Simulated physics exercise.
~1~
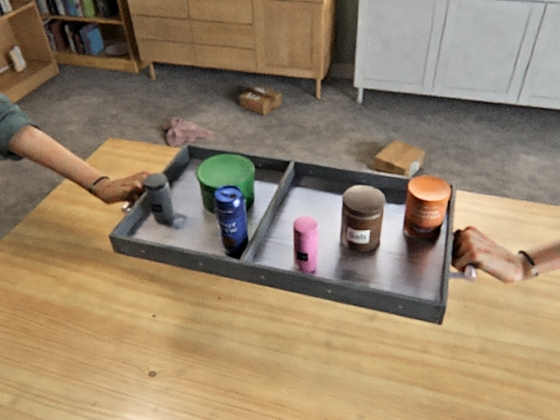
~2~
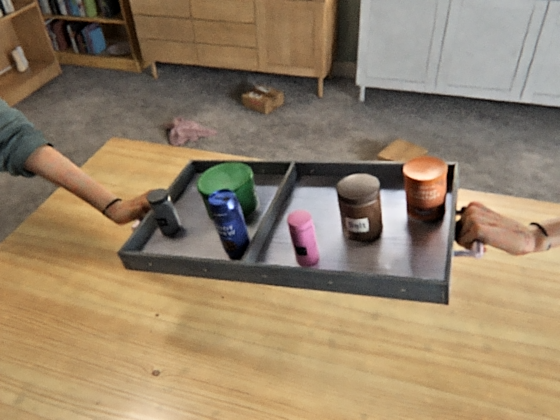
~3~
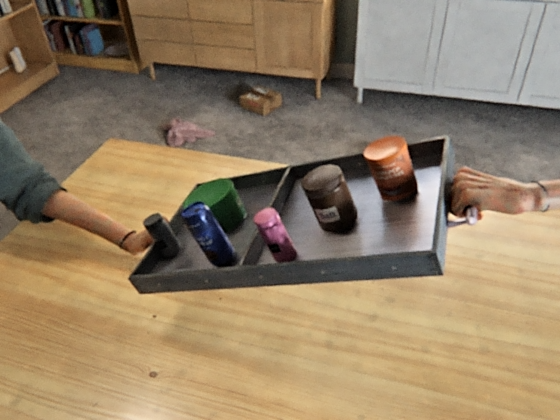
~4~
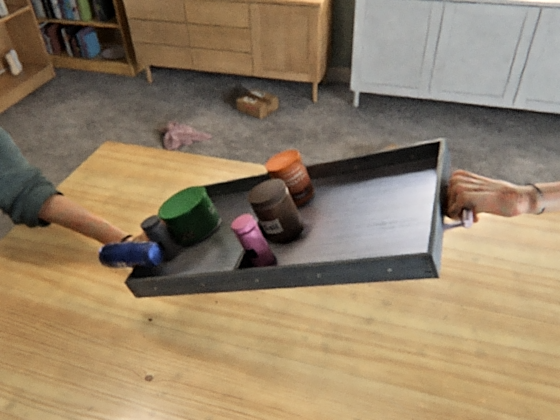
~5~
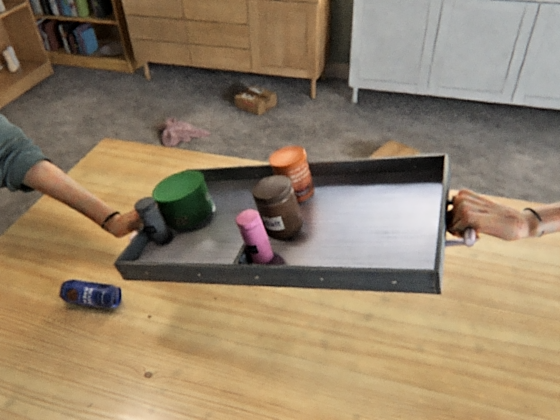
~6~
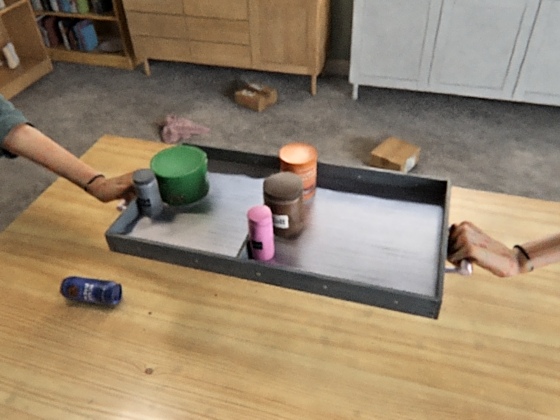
Two hands tilt a tray left, items slide, and a blue can falls onto the table.
